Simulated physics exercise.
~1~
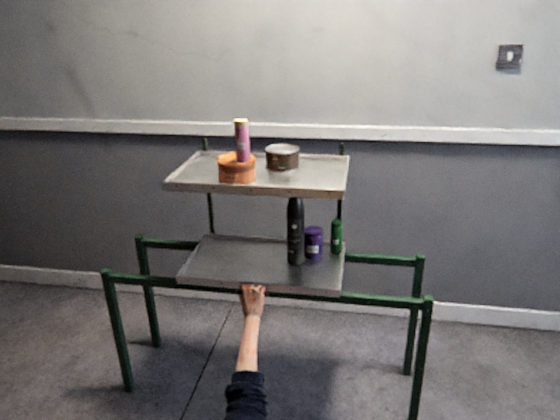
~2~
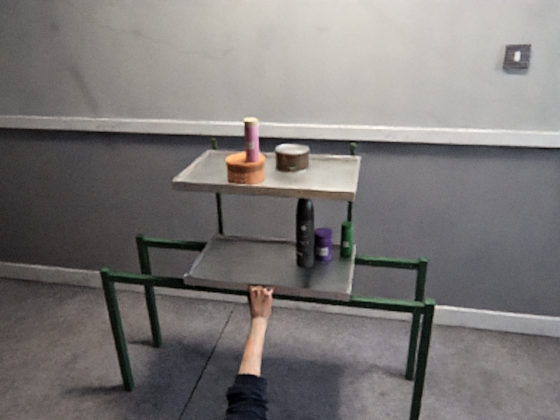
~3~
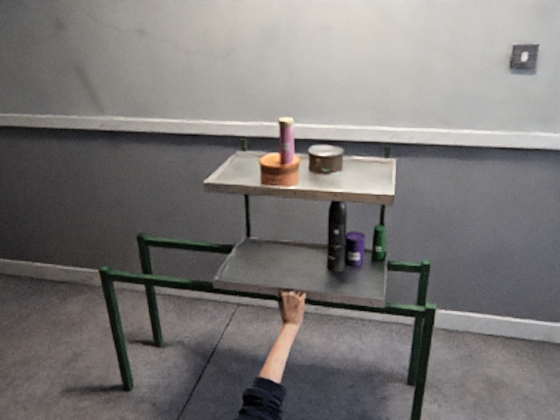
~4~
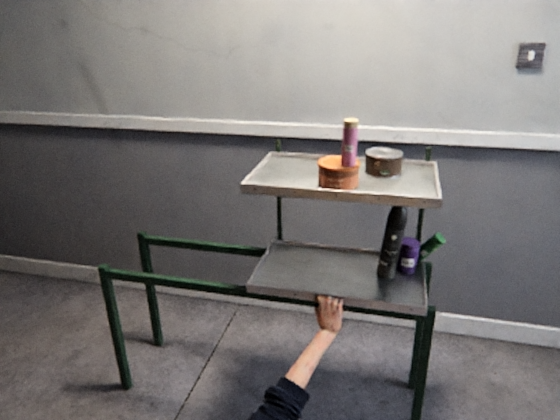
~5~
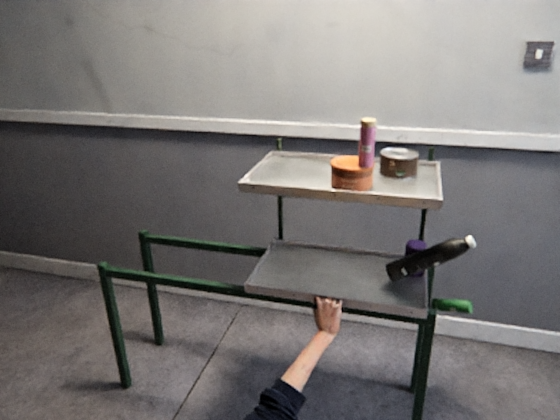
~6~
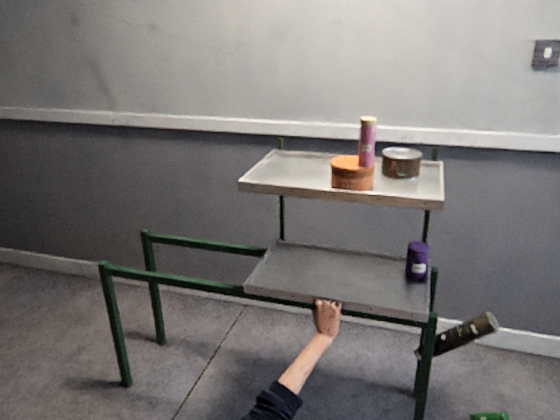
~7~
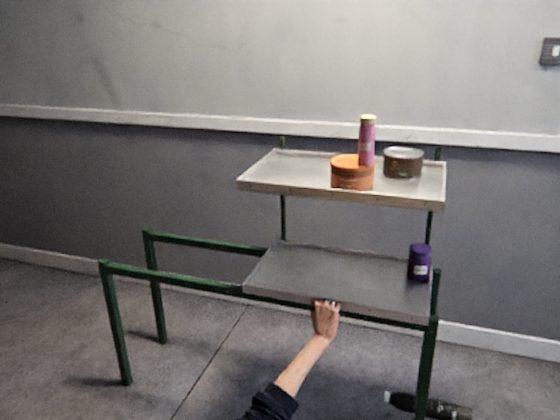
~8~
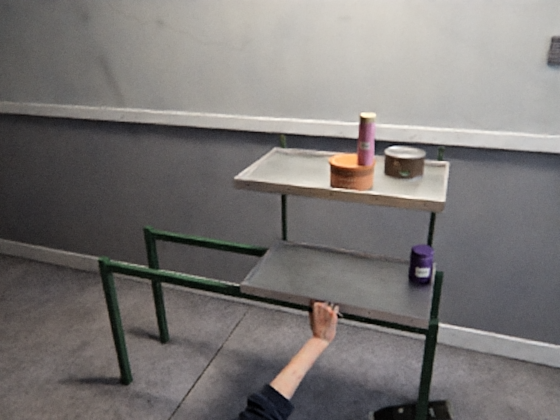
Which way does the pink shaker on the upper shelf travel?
The pink shaker travels to the right, staying upright as it rides along with the tray.
